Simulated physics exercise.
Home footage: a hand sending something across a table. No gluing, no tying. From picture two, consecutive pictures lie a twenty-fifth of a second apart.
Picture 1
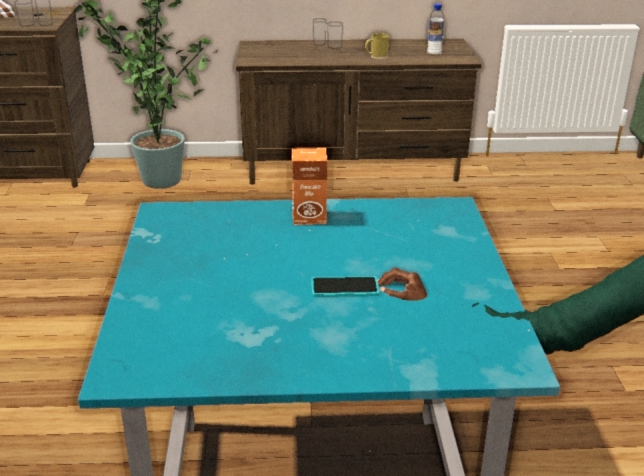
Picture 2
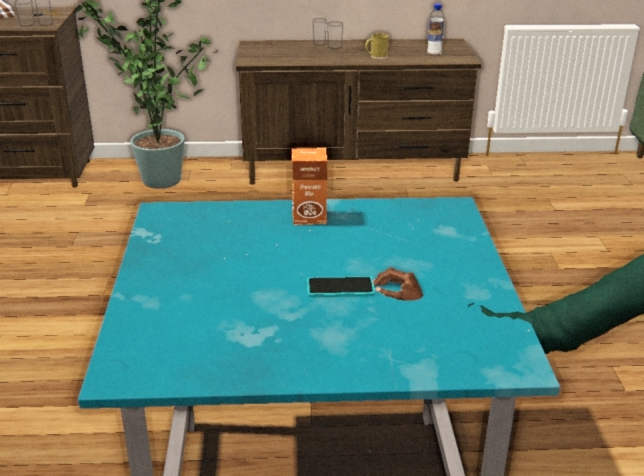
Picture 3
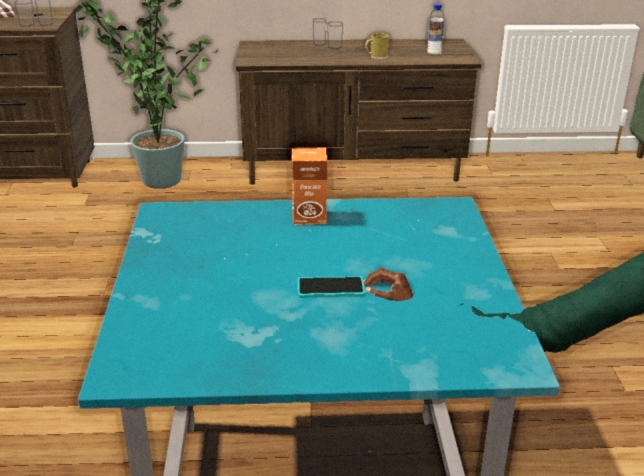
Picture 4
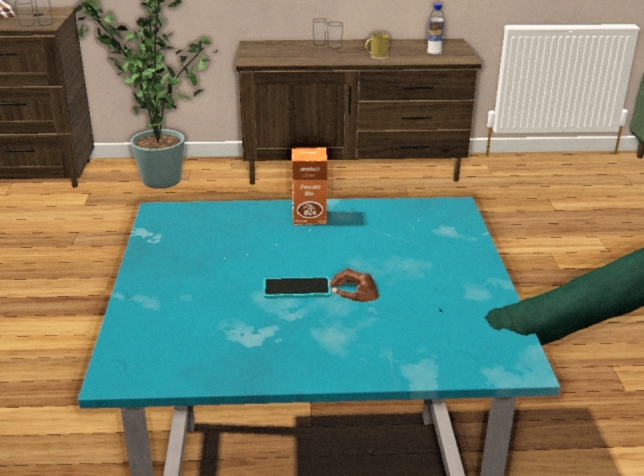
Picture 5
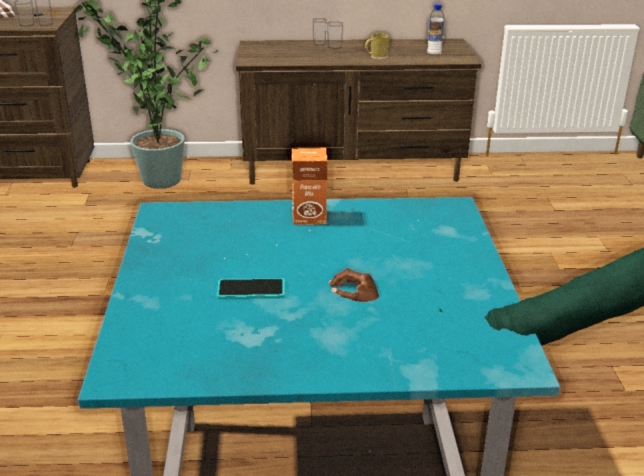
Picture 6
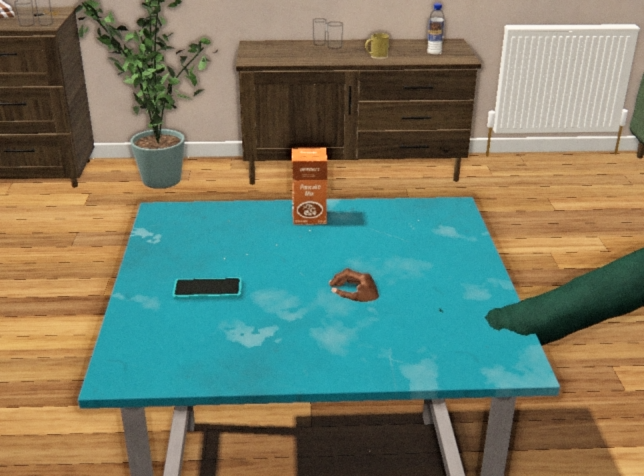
A hand pushing a turquoise phone leftward across a blue table, then staying still as the phone slides farther left.
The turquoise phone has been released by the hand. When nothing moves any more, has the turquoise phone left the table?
It finishes off the table.
Then, 0.10 s later than the last frame, turquoise phone now off the table.
Then, 0.30 s later than the last frame, things are still on the move.
Then, 0.50 s later than the last frame, as before.
When it is over, off the table, turquoise phone.
